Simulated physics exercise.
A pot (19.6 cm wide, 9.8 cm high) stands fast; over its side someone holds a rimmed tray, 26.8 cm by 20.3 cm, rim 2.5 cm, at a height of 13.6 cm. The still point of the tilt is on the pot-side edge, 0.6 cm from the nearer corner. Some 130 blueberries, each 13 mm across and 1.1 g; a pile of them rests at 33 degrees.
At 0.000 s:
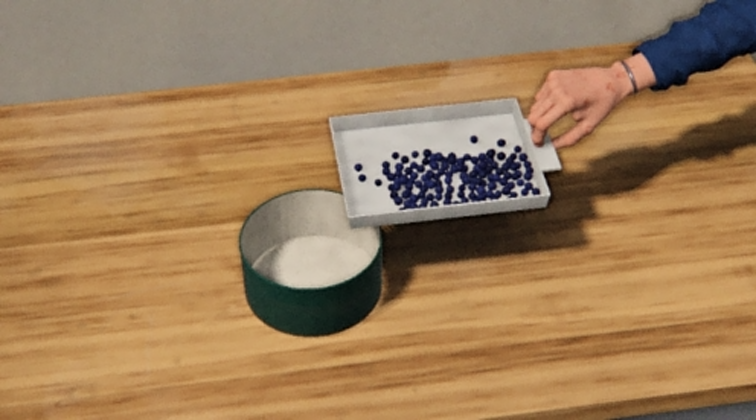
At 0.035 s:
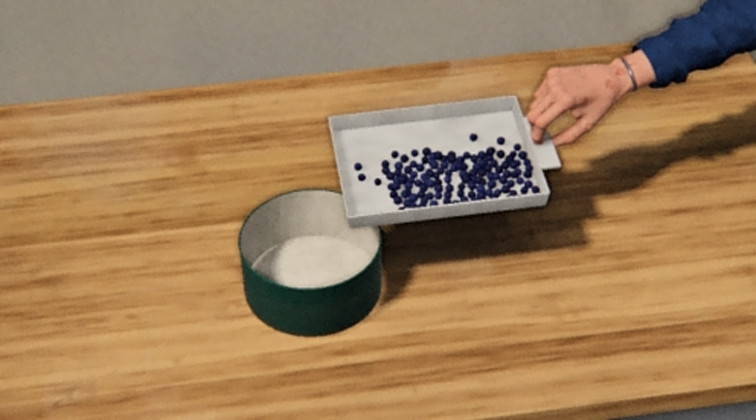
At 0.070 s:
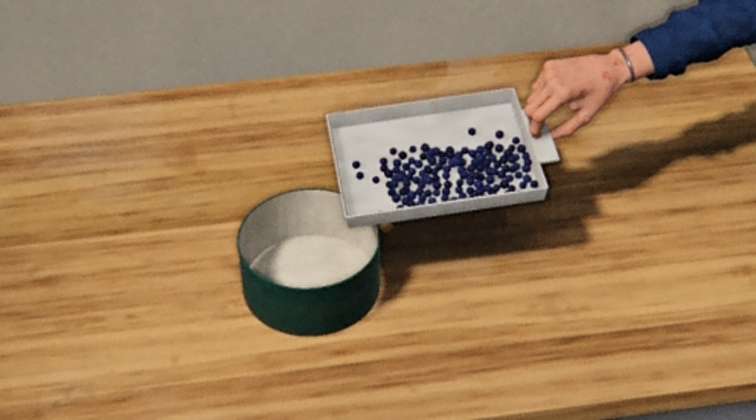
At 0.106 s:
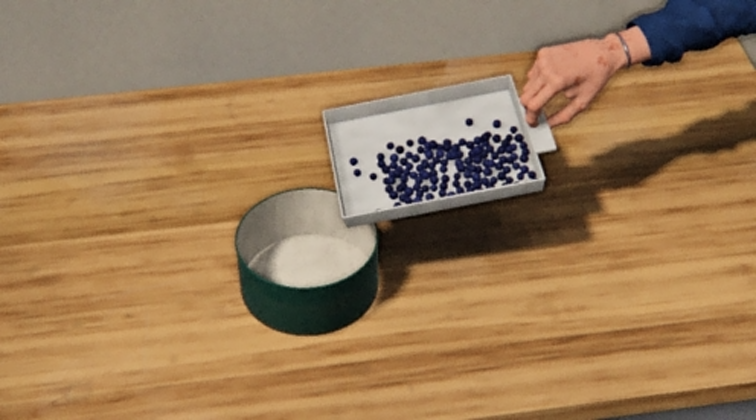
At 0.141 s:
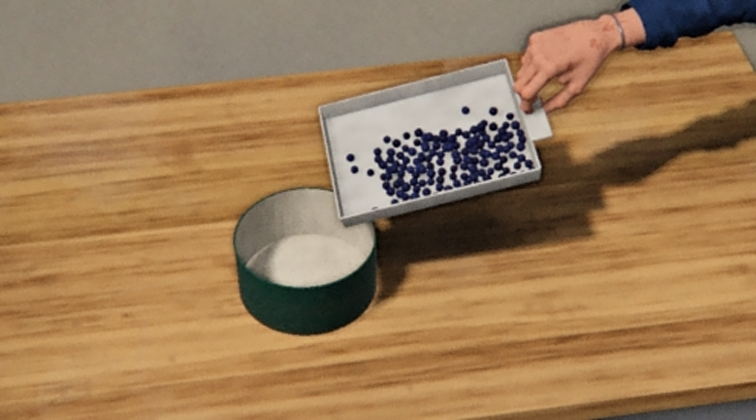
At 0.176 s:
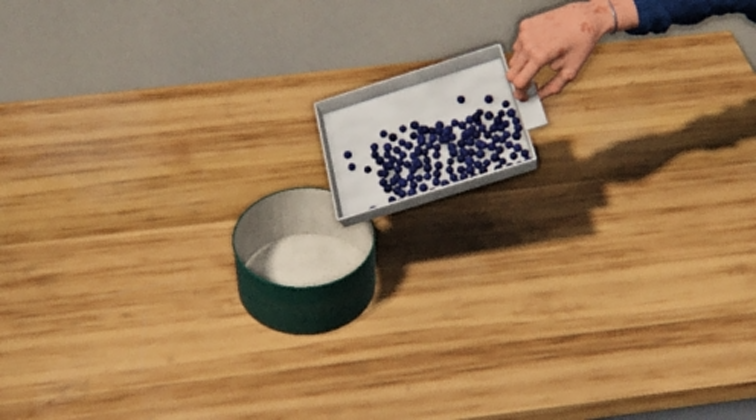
The footage shows a hand holding a white rimmed tray of dark blue berries beside a green pot on a wooden table, then raising the tray's right side so it slants down toward the pot while the berries stay bunched together.
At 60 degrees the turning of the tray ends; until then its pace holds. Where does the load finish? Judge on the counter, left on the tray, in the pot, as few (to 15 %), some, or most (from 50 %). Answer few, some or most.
On the counter: Few; left on the tray: Most; in the pot: Some.
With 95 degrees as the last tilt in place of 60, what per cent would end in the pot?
Then about 95 per cent.
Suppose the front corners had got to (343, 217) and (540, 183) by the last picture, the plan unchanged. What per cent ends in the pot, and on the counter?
Pot 0, counter 5.
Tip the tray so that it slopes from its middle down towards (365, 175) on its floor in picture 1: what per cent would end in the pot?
About 35 per cent.
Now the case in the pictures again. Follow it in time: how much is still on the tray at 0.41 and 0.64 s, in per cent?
In turn: 100, 75.
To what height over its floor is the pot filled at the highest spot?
Some 2.5 cm.
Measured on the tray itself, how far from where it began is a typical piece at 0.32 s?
Some 1 cm.
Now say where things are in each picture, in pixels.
In the first picture, tray tilt 0 degrees, front corners at (351, 215) and (546, 193); middle of the pieces at (448, 181); pot at (311, 237).
In the second picture, tray tilt 1 degrees, front corners at (350, 215) and (546, 191); middle of the pieces at (448, 179).
In the third picture, tray tilt 3 degrees, front corners at (348, 215) and (544, 186), lowest corner left front; middle of the pieces at (446, 176).
In the fourth picture, tray tilt 8 degrees, front corners at (345, 215) and (541, 177), lowest corner left front; middle of the pieces at (444, 169).
In the fifth picture, tray tilt 13 degrees, front corners at (342, 216) and (537, 167), lowest corner left front; middle of the pieces at (440, 162).
In the sixth picture, tray tilt 19 degrees, front corners at (340, 217) and (533, 157), lowest corner left front; middle of the pieces at (437, 155); pot at (304, 235). The tray's pace is about 165 degrees a second.
Then, at 0.32 s, tilt 43 degrees; the tray holds 100 %, the pot 0 %.
Then, at 0.41 s, tilt 56 degrees; the tray holds 100 %, the pot 0 %.
After 0.64 s, tilt 60 degrees; the tray holds 75 %, the pot 10 %.
At rest (1.6 s), counter 5 %, tray 60 %, pot 40 %.
